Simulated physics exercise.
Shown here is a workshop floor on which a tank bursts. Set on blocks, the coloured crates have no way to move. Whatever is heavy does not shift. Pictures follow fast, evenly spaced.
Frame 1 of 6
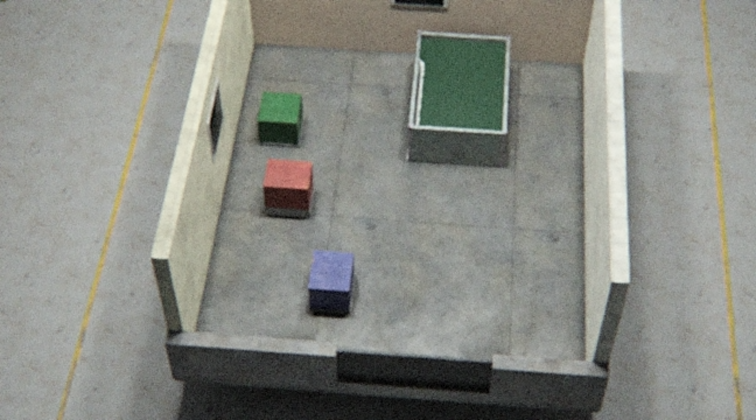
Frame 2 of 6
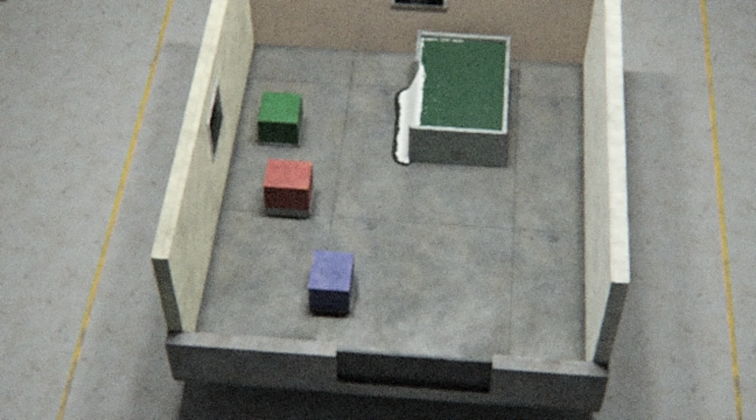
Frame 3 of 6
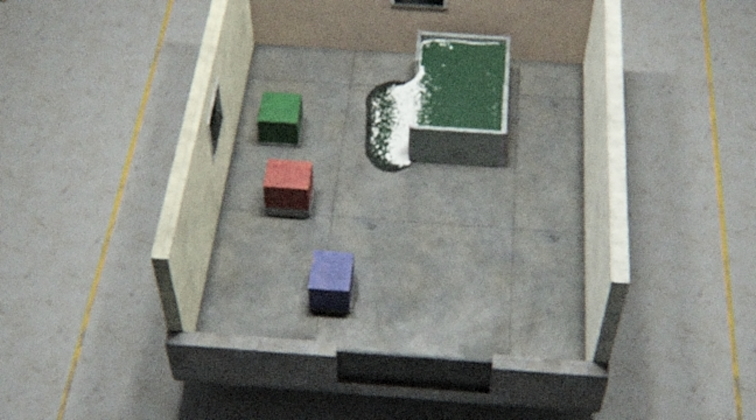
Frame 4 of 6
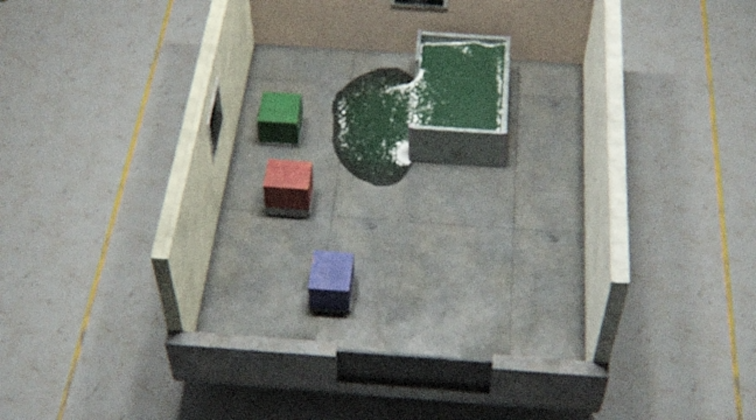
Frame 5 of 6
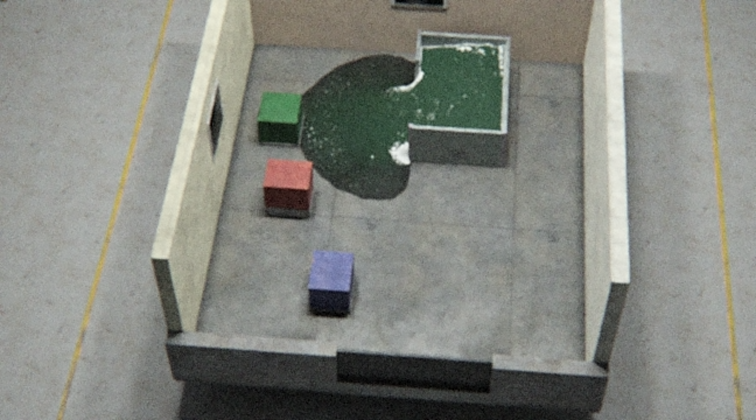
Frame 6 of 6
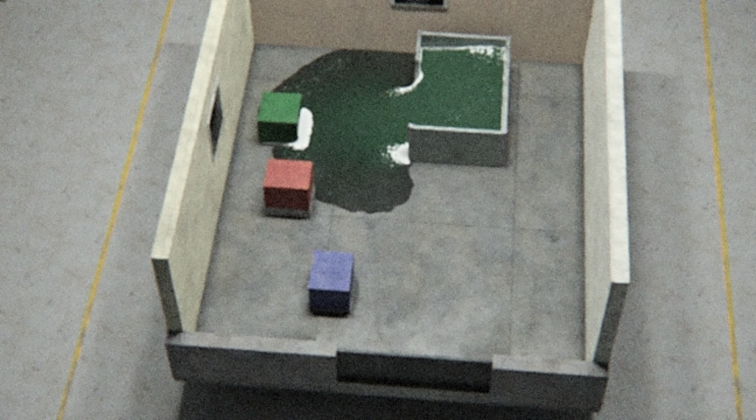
Dark green water pours from an open tank and spreads left across the floor around a green crate.
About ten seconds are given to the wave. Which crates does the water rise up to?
One by one: The red crate is not missed by the water this time. The green crate is not missed by the water this time. The blue crate is not missed by the water this time.
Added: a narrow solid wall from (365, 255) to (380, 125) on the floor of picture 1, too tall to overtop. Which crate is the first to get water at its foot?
My answer: The crate marked green.
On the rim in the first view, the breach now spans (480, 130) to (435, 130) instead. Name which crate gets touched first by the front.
The blue one comes first.
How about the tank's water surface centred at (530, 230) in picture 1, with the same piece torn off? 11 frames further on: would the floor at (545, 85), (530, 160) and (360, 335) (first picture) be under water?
As listed: Clear, no water, flooded.
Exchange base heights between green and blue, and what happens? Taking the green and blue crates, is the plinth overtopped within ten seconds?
First the green crate, which goes under; then the blue crate, which goes under.
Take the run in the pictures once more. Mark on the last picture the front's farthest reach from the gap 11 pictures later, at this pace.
Best guess: Near (194, 337).
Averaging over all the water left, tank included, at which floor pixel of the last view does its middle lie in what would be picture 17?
It is around (352, 129).
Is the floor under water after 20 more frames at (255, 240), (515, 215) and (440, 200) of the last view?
Going through them one by one, the first is waterlogged, the second spared and the third spared.
A moment on, water covers 30 % of the floor; the red crate water round its plinth, the green crate water round its plinth, the blue crate not reached.
Next, water covers 40 % of the floor; the red crate water round its plinth, the green crate water round its plinth, the blue crate water round its plinth.
Then, water covers 50 % of the floor; the red crate water round its plinth, the green crate water round its plinth, the blue crate water round its plinth.
Later, water covers 85 % of the floor; the red crate water round its plinth, the green crate water round its plinth, the blue crate water round its plinth.
In the end, water covers 95 % of the floor; the red crate was topped, the green crate was topped, the blue crate was topped.
